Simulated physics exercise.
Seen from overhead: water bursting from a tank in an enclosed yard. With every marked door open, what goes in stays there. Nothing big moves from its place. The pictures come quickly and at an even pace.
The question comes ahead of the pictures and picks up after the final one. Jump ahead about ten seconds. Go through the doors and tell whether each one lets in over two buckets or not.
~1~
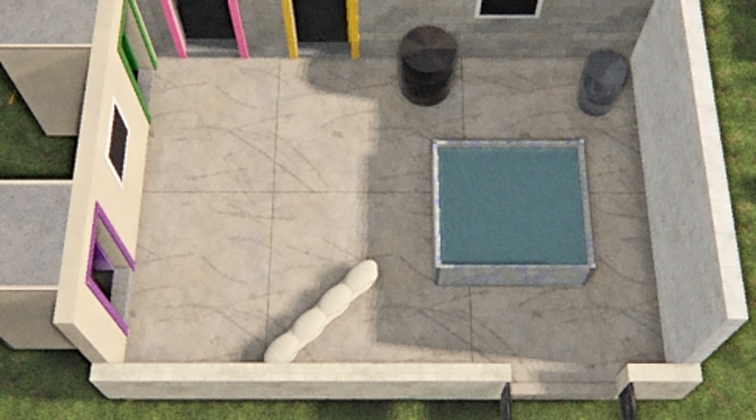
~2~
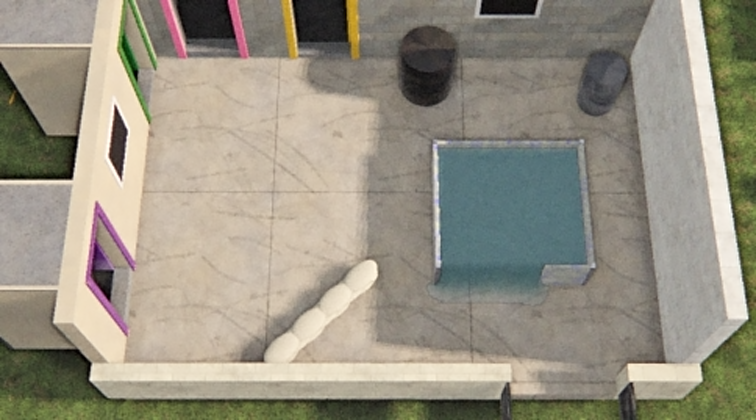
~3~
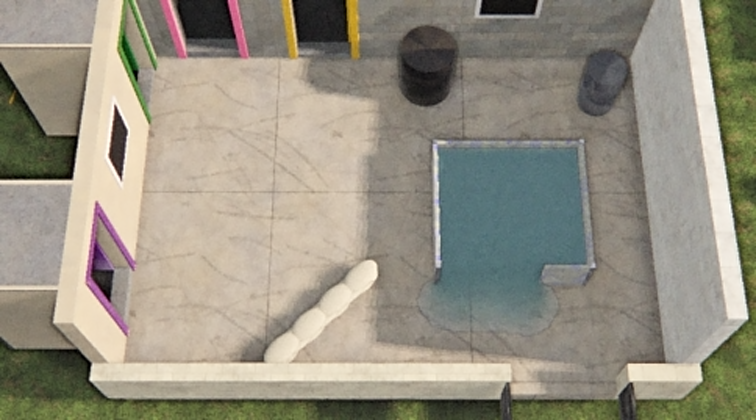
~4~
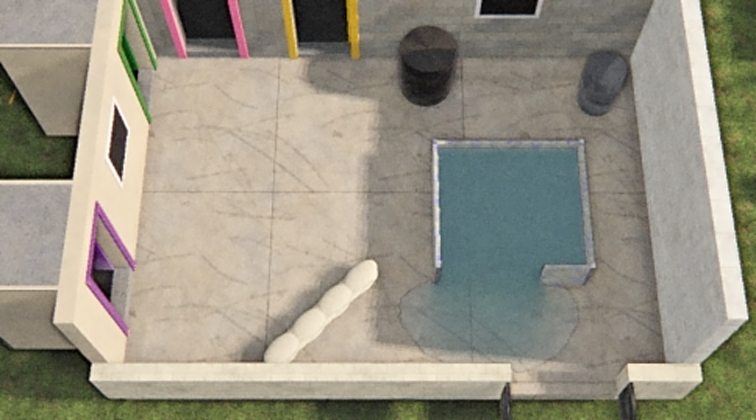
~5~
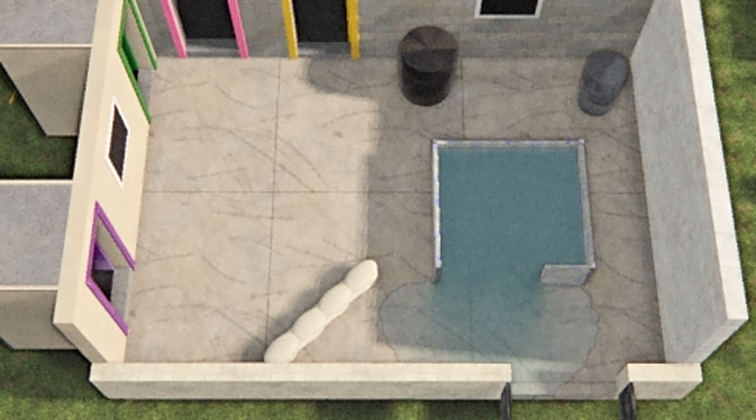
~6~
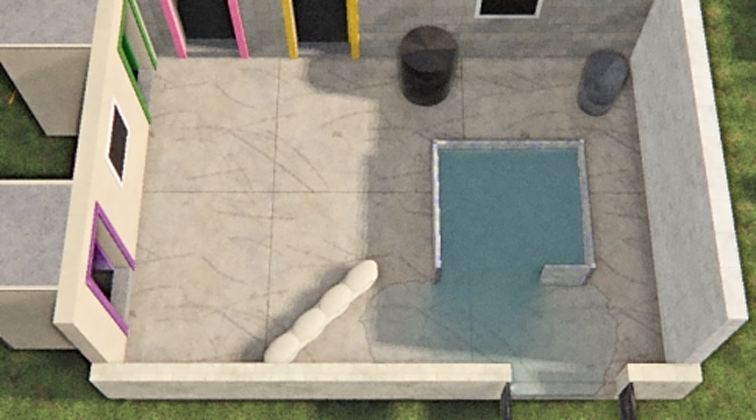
Purple door: At most two buckets, pink door: At most two buckets, yellow door: At most two buckets, green door: At most two buckets.
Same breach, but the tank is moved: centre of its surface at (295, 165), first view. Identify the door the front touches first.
It's the one in purple.
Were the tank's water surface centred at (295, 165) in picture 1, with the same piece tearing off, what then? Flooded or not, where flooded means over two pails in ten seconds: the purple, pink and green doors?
The purple overshoots the limit, the pink overshoots the limit, and the green overshoots the limit.
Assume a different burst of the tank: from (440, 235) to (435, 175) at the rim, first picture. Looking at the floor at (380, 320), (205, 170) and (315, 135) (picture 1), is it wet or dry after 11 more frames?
In turn: Inundated, then inundated, then inundated.
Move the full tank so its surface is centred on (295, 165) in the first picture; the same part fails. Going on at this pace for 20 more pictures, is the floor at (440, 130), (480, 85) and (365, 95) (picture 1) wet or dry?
As listed: Untouched, untouched, untouched.
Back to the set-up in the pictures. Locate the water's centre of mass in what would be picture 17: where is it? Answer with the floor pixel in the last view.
About (469, 284) in the last view.
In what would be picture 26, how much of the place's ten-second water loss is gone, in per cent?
Roughly 55 %.
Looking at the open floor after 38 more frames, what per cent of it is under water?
About 60 per cent.
A moment on, water covers 15 % of the floor; the purple door not reached, the pink door not reached, the yellow door not reached, the green door not reached.
Next, water covers 20 % of the floor; the purple door not reached, the pink door not reached, the yellow door not reached, the green door not reached.
Then, water covers 30 % of the floor; the purple door wet at the sill, nothing in, the pink door not reached, the yellow door not reached, the green door not reached.
Later, water covers 60 % of the floor; the purple door wet at the sill, nothing in, the pink door not reached, the yellow door wet at the sill, nothing in, the green door not reached.
In the end, water covers 75 % of the floor; the purple door wet at the sill, nothing in, the pink door wet at the sill, nothing in, the yellow door wet at the sill, nothing in, the green door wet at the sill, nothing in.
